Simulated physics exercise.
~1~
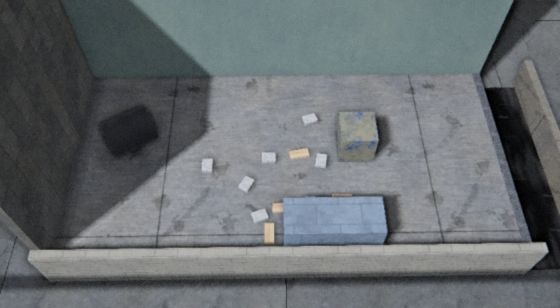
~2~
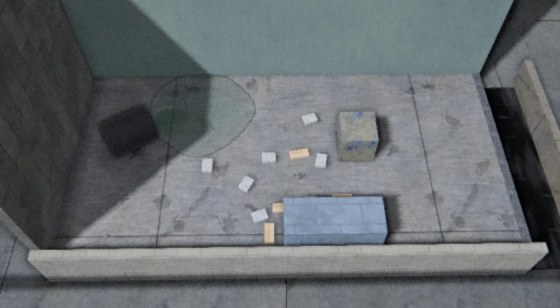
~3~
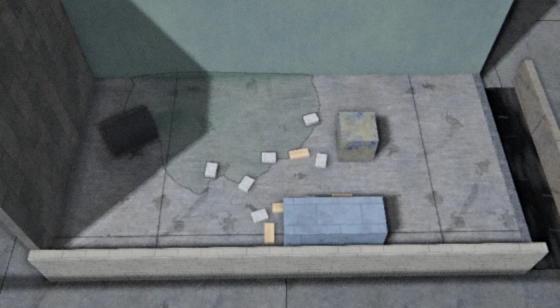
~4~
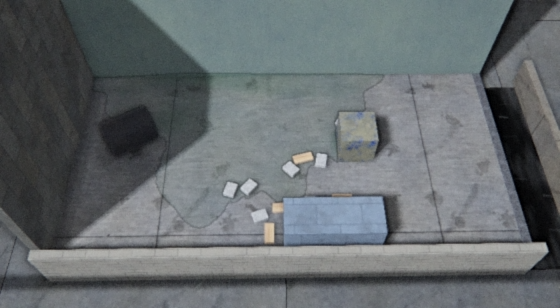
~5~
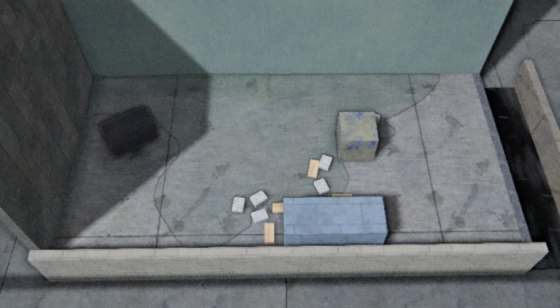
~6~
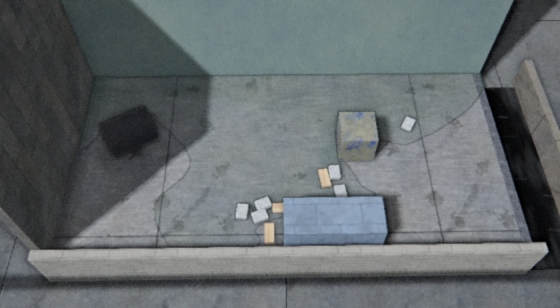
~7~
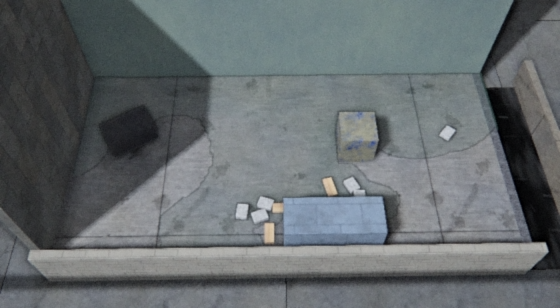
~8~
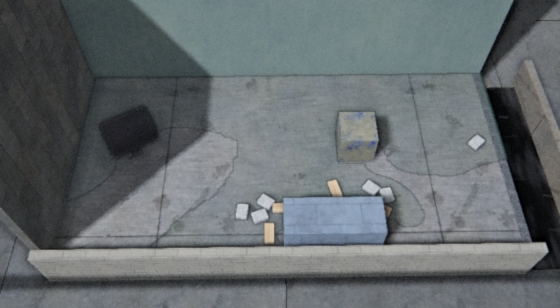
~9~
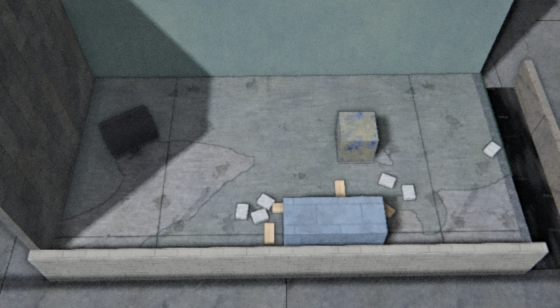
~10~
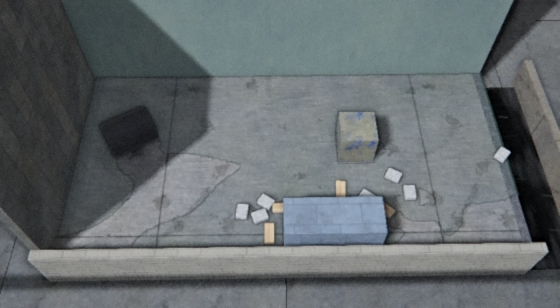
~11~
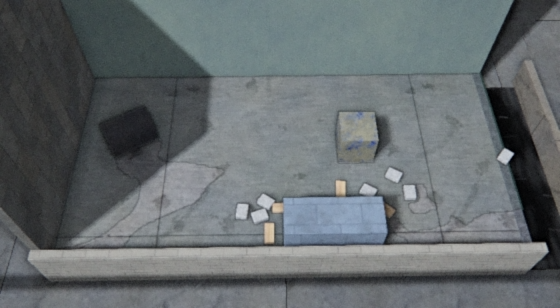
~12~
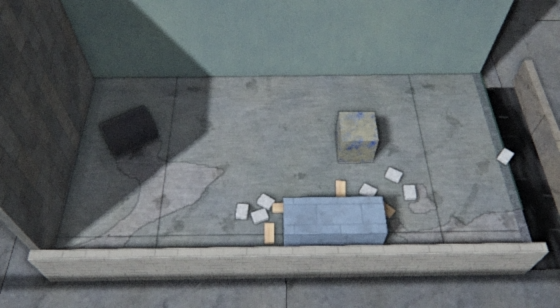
Water spreads across the grey floor, pushing small pale blocks rightward and downward until they settle.
